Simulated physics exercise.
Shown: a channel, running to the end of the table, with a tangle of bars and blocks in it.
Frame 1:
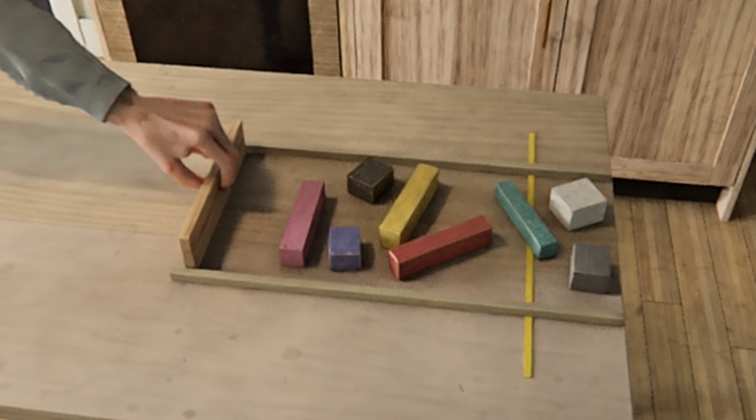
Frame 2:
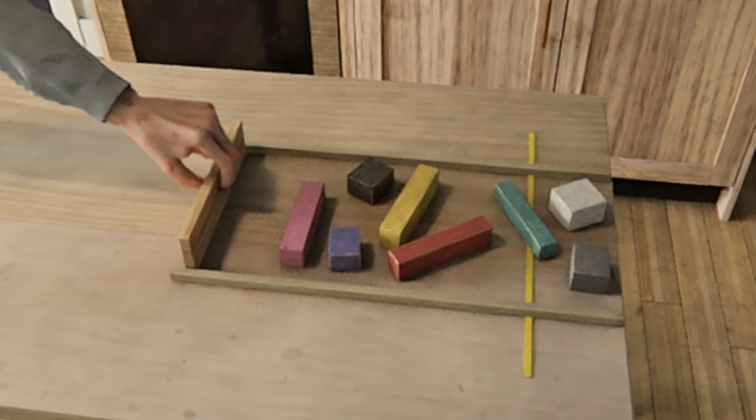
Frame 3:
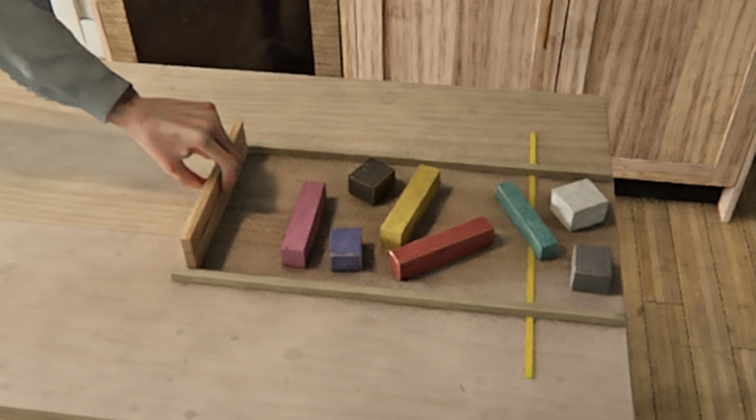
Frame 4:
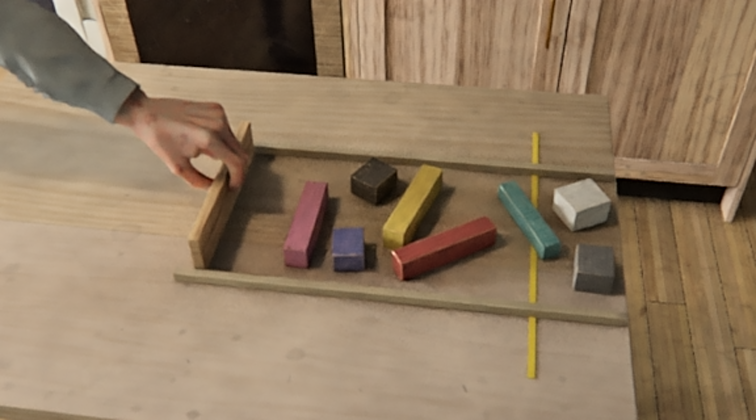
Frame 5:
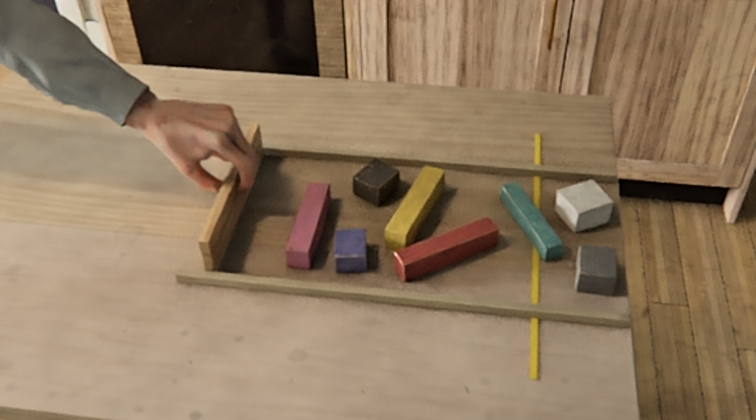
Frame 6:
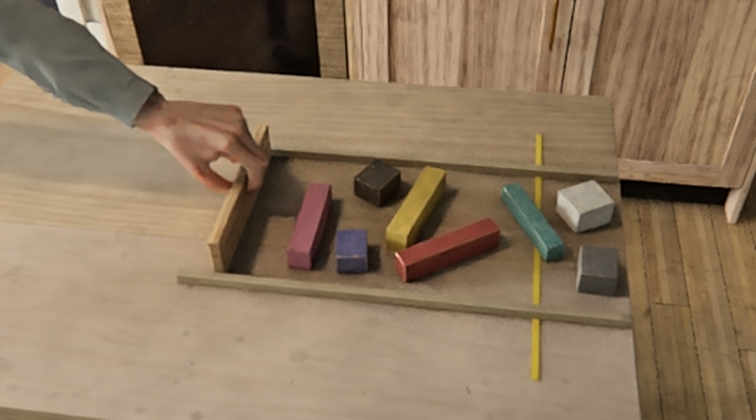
On a wooden kitchen table, a hand slides an upright board slightly right toward coloured bars and blocks, which stay in place.
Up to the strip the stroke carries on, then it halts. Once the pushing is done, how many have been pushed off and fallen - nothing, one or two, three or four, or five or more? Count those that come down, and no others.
By then one or two have fallen.
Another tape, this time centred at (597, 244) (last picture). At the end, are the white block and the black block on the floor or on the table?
Result - white block is gone, black block is still there.
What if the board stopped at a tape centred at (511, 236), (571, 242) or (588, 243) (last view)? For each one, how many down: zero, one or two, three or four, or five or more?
Counts as listed: Not one / three to four / at least five.
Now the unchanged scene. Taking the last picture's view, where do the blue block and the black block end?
Blue block: (579, 282); black block: (555, 193).
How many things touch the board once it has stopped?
The count comes out at 2.
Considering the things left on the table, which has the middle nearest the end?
That is the turquoise bar.
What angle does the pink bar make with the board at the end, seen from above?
Roughly 0° out of line.
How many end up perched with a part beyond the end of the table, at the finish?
1 in all.
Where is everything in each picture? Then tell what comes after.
Grey block (590, 268); white block (578, 205); turquoise bar (524, 218); board (216, 191); tape (530, 237), in the first picture.
White block (577, 205); blue block (345, 249), in the second picture.
Turquoise bar (526, 219); black block (372, 181), in the third picture.
Grey block (594, 269); board (224, 192), in the fourth picture.
White block (583, 206); yellow bar (416, 208), in the fifth picture.
Grey block (597, 270); white block (585, 206); turquoise bar (531, 220); board (243, 195); tape (537, 239), in the sixth picture.
Soon after, none off yet; grey block at rest near (597, 270); white block at rest near (585, 206); turquoise bar at rest near (531, 220).
Then, none off yet; grey block at rest near (597, 270); white block at rest near (585, 206); turquoise bar at rest near (533, 220).
Further on, none off yet; grey block moving near (609, 273); white block moved a little near (603, 208); turquoise bar moved a little near (575, 222).
At rest, the number that fall off is one or two; fallen, white block and grey block.
